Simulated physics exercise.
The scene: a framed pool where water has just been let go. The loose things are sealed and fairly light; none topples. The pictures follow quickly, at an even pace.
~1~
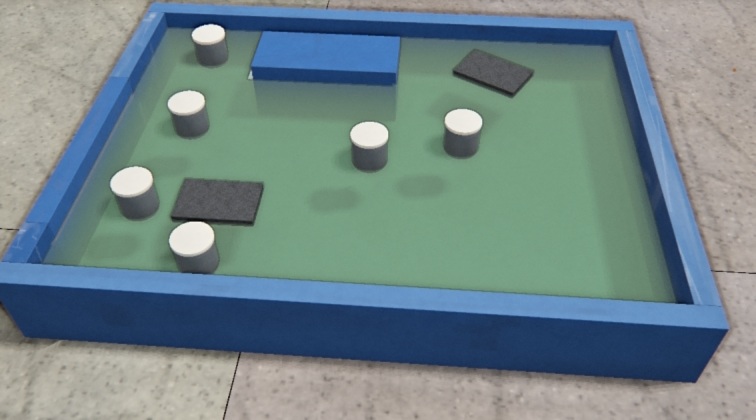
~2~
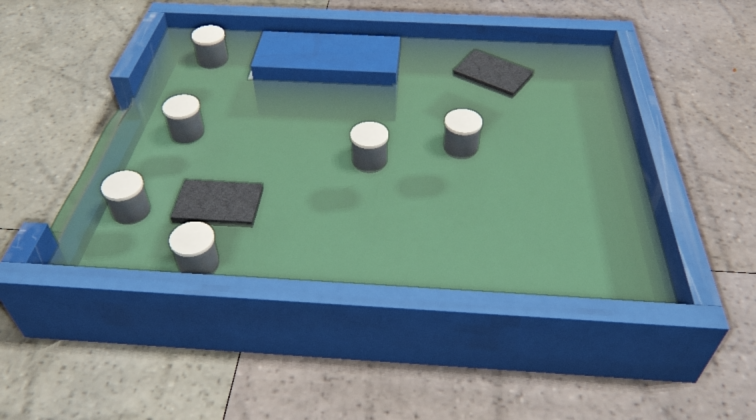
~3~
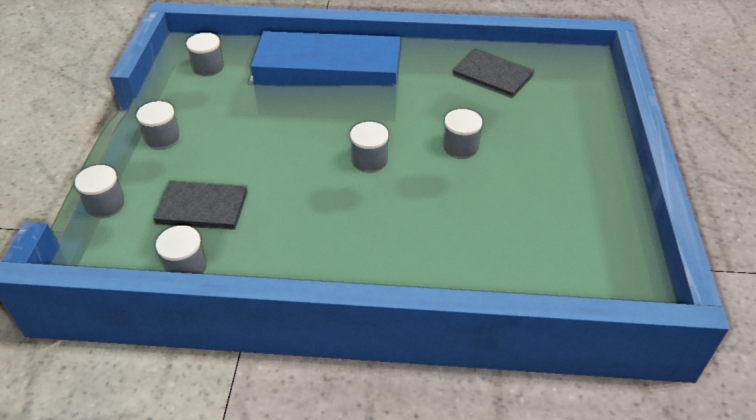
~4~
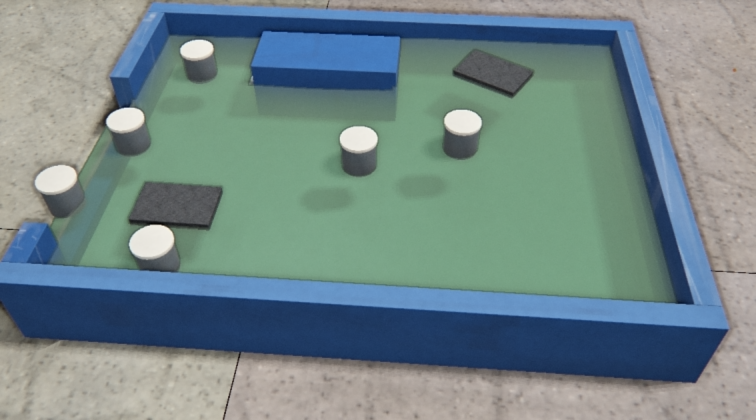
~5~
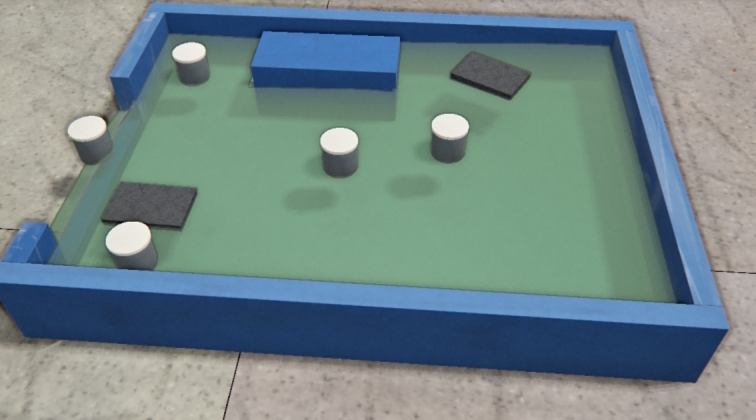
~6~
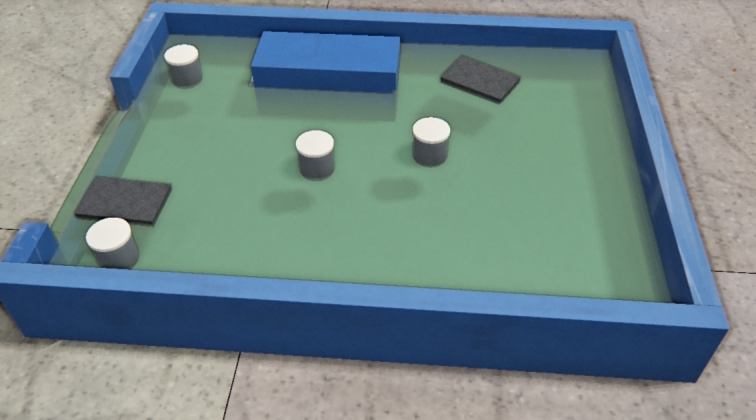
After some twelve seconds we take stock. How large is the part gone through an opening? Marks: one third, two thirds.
Share: Two thirds or above.
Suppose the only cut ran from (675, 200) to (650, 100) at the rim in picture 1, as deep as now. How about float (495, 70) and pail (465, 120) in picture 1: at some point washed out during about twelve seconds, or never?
In turn: Gone, carried outside.
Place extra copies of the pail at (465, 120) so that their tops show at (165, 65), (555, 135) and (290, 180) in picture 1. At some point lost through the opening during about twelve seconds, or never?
As listed: Carried outside, no, carried outside.
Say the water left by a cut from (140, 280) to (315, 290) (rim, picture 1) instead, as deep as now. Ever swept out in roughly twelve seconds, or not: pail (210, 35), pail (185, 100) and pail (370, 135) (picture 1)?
In turn: Inside, out, yes.
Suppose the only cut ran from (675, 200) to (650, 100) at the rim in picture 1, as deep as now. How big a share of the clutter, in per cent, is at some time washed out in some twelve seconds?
Roughly 40 per cent.
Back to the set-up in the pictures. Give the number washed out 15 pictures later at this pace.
It comes to 6.
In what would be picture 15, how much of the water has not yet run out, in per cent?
Some 66 per cent.
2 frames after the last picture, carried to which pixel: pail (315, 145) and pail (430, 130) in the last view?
Close to (264, 140) and (388, 135).
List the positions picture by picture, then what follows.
A float at (218, 199), afloat; a pail at (192, 238), afloat; 0 of 8 have shifted, in the first picture.
A float at (217, 200) floats; a pail at (192, 238), afloat; 1 of 8 have shifted, in the second picture.
A float at (201, 202), afloat, close to its start; a pail at (178, 242), afloat, close to its start; 5 of 8 have shifted, in the third picture.
A float at (176, 203), afloat, close to its start; a pail at (151, 241), afloat, close to its start; 6 of 8 have shifted, in the fourth picture.
A float at (150, 203) floats, a stride from its start; a pail at (128, 237), afloat, a stride from its start; 7 of 8 have shifted, in the fifth picture.
A float at (123, 198) floats, a stride from its start; a pail at (108, 233) floats, a stride from its start; 8 of 8 have shifted, in the sixth picture.
A moment on, 3 of 8 are out; 5 afloat.
Next, 5 of 8 are out; 3 afloat.
Later, 6 of 8 are out; 2 afloat.
In the end, 6 of 8 are out; 2 afloat.
